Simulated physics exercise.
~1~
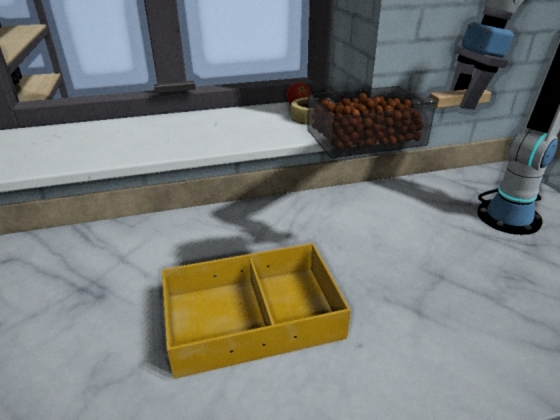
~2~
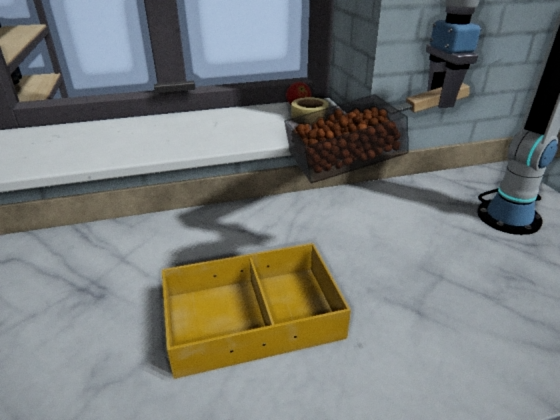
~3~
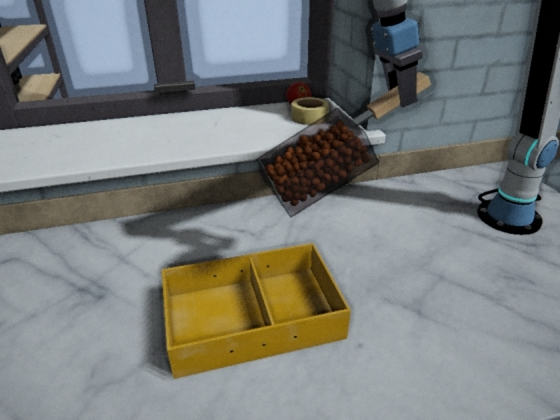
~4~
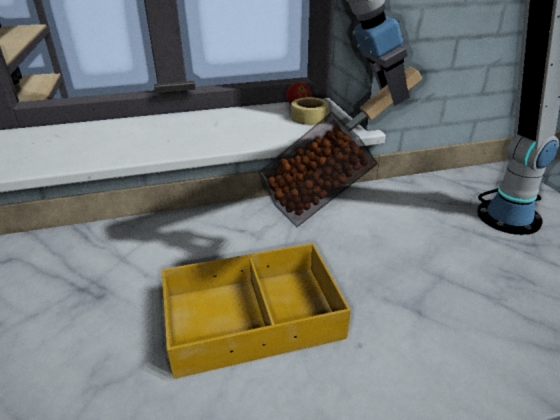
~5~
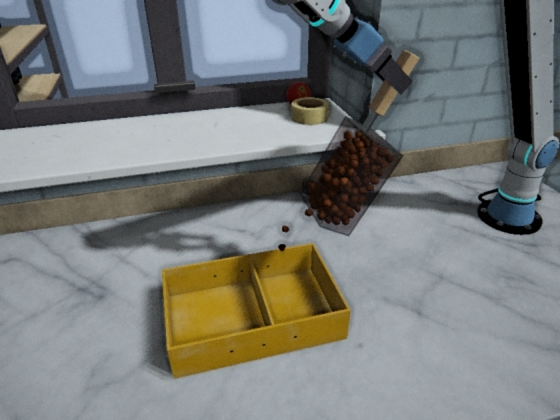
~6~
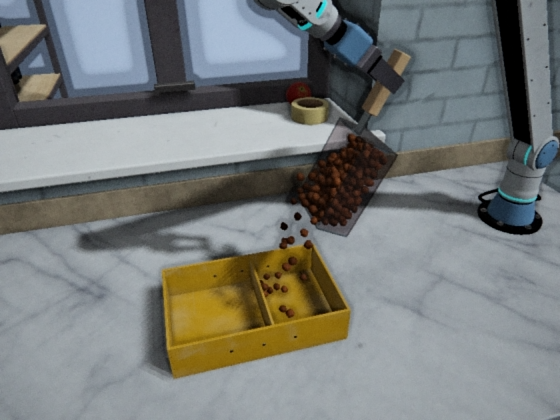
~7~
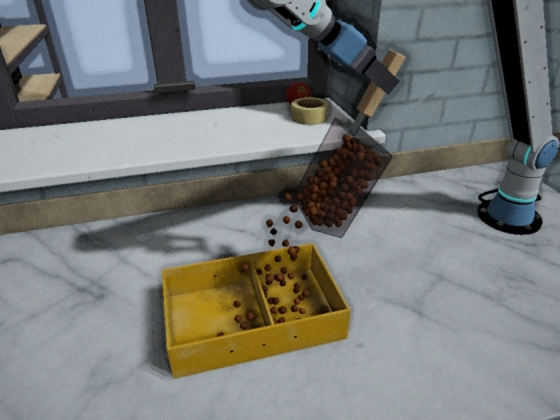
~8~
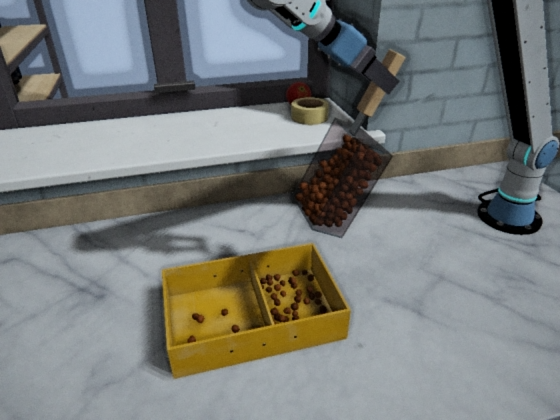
On a marbled countertop beneath a window, a yellow crate split by a cross wall sits still while a robot arm holds a clear box heaped with small brown hazelnuts. The arm carries the box left and lowers it toward the crate, tipping it as it goes. It then tilts the box more steeply, shifting it slightly right, and the first nuts drop from its lower edge. More tumble into the crate's right part, and a few reach the left part. The flow stops with the box still steeply tilted and mostly full, the right part holding most of the spilled nuts.
